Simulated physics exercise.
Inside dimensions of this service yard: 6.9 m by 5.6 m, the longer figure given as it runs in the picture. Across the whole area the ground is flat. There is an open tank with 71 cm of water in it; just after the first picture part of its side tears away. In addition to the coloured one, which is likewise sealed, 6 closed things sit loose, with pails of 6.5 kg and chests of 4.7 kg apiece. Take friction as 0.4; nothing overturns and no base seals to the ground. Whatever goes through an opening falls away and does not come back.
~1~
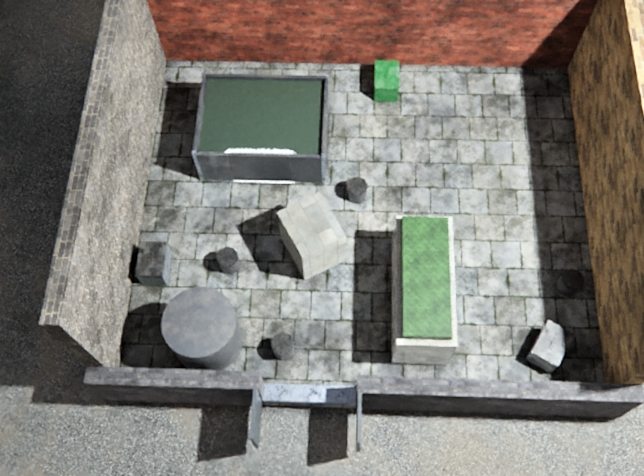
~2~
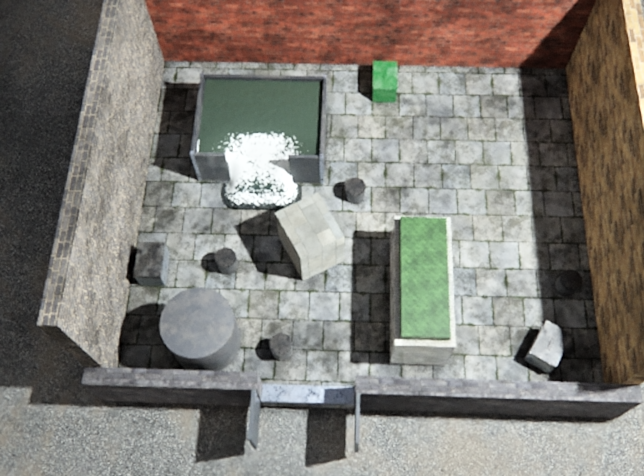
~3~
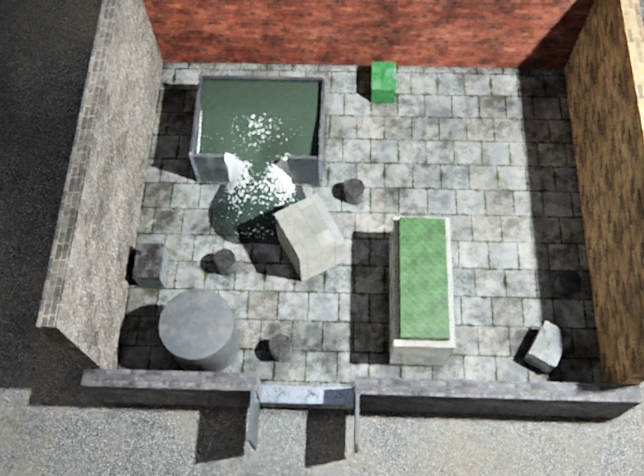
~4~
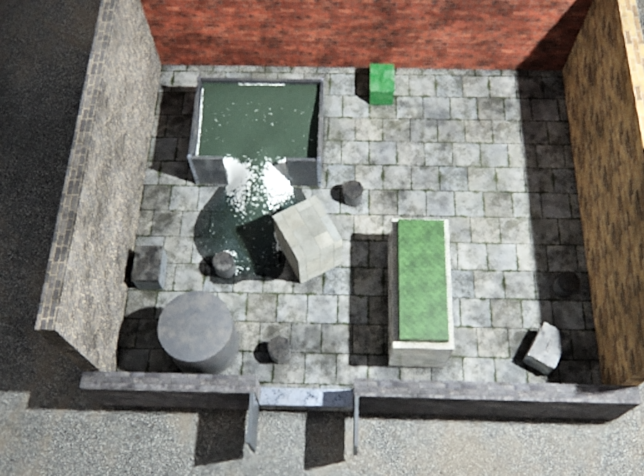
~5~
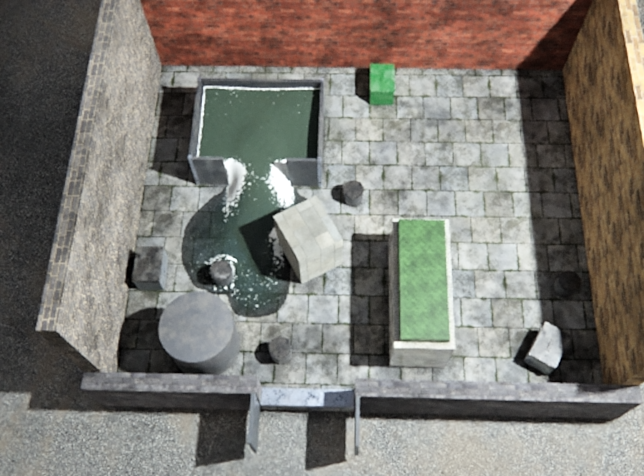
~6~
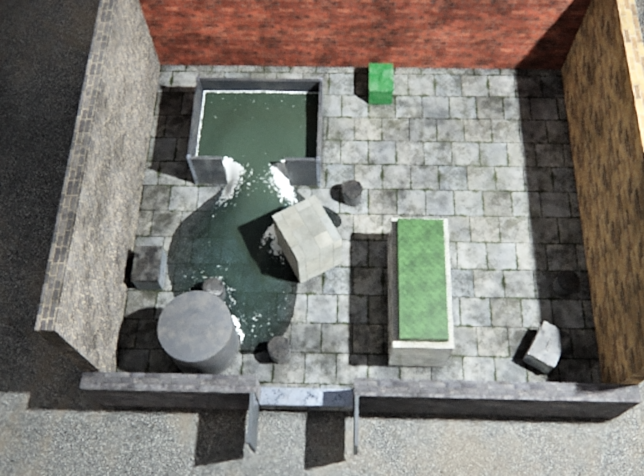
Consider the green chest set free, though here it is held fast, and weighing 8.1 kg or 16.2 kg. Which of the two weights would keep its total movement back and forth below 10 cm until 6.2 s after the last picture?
Even the lighter one would.
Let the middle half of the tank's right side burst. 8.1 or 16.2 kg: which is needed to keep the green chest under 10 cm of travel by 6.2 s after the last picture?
Well, in that case neither one does it.
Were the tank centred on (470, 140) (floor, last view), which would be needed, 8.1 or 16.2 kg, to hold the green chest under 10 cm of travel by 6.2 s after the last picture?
For that case: Lighter one suffices.
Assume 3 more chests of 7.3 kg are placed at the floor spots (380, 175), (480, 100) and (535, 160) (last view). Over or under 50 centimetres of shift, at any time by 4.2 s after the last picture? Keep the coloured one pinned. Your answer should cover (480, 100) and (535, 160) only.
Within it, within it.
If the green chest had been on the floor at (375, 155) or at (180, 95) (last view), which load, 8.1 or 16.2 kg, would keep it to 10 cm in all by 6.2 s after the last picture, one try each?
In that order: Just the heavier works; both fail.
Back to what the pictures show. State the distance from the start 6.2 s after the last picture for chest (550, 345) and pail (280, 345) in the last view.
80 cm, washed out.
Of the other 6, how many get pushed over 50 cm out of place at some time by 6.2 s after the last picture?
I count 5.
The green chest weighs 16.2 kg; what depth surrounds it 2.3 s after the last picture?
Depth: Approx. 1 cm.
Then, 0.6 s after the last picture the green chest would be 0 cm from its start with 8.1 kg and 0 cm from its start with 16.2 kg; 0 cm of water round it then.
Then, 2.3 s after the last picture the green chest would be 0 cm from its start with 8.1 kg and 0 cm from its start with 16.2 kg; 1 cm of water round it then.
Then, 4.2 s after the last picture the green chest would be 0 cm from its start with 8.1 kg and 0 cm from its start with 16.2 kg; 1 cm of water round it then.
Then, 6.2 s after the last picture the green chest would be 0 cm from its start with 8.1 kg and 0 cm from its start with 16.2 kg; 2 cm of water round it then.
